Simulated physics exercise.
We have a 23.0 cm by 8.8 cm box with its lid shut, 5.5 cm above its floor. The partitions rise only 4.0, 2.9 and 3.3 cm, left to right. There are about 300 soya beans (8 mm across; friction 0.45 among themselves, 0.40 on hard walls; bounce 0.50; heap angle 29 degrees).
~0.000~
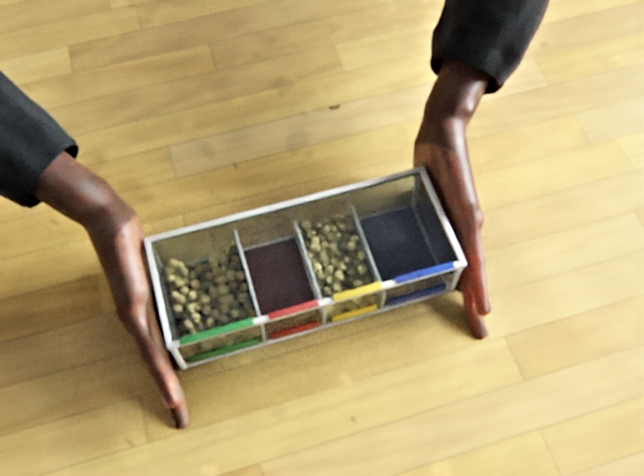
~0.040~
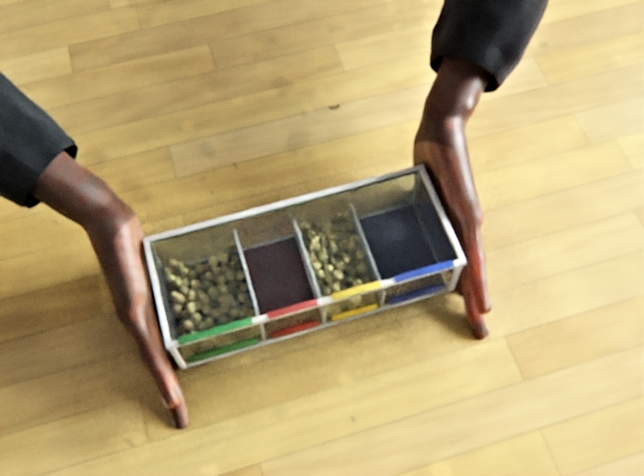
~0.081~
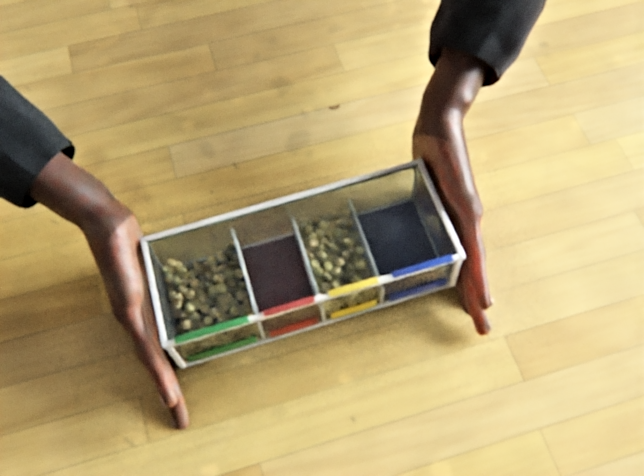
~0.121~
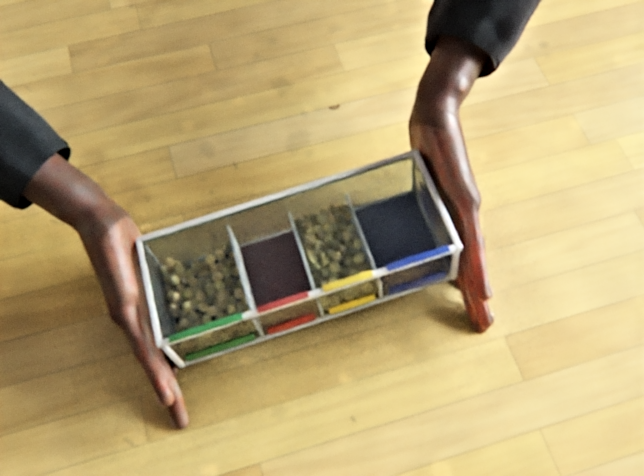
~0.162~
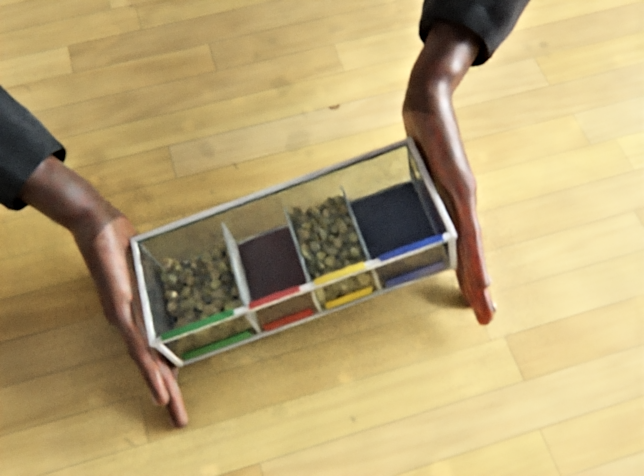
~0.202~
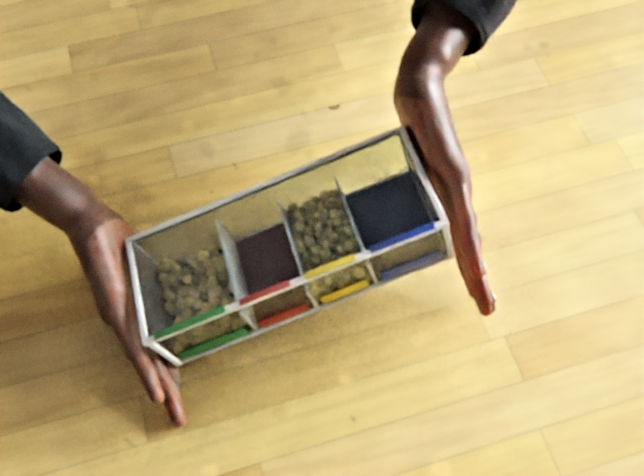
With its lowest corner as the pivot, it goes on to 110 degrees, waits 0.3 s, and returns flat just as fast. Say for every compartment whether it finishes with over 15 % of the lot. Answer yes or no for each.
Red compartment: Yes, blue compartment: No, green compartment: Yes, yellow compartment: No.
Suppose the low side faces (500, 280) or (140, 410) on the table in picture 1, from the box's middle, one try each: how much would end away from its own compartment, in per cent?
First try: About 65 percent; second try: About 50 percent.
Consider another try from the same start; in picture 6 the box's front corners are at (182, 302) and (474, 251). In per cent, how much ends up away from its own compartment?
In that case about 65 percent.
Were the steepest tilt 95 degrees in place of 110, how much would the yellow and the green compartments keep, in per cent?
In per cent, yellow gets 10, green gets 75.
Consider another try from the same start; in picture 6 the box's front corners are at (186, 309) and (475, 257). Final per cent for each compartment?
Red = 0 %; blue = 65 %; green = 35 %; yellow = 0 %.
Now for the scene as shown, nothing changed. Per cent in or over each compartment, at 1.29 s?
Red = 25, blue = 0, green = 70, yellow = 5 (per cent).
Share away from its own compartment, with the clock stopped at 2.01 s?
Close to 50 in a hundred.
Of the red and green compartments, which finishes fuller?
That would be the green compartment.
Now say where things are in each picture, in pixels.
The first picture shows box tilt 0 degrees, front corners at (172, 343) and (459, 262); green 50 %, yellow 50 %.
The second picture shows box tilt 1 degrees, front corners at (171, 343) and (459, 260).
The third picture shows box tilt 3 degrees, front corners at (167, 342) and (458, 255).
The fourth picture shows box tilt 6 degrees, front corners at (162, 341) and (455, 246), lowest corner left back.
The fifth picture shows box tilt 11 degrees, front corners at (155, 340) and (449, 234), lowest corner left back.
The sixth picture shows box tilt 15 degrees, front corners at (148, 339) and (442, 222), lowest corner left back; green 50 %, yellow 50 %. Its pace works out near 105 degrees a second.
Then, at 1.29 s, tilt 110 degrees; red 25 %, green 70 %, yellow 5 %.
After 2.01 s, tilt 57 degrees; red 25 %, green 75 %.
Then, at 2.76 s, tilt 0 degrees; red 20 %, green 75 %.
In the end, at 3.2 s, red 20 %, blue 0 %, green 75 %, yellow 0 %.
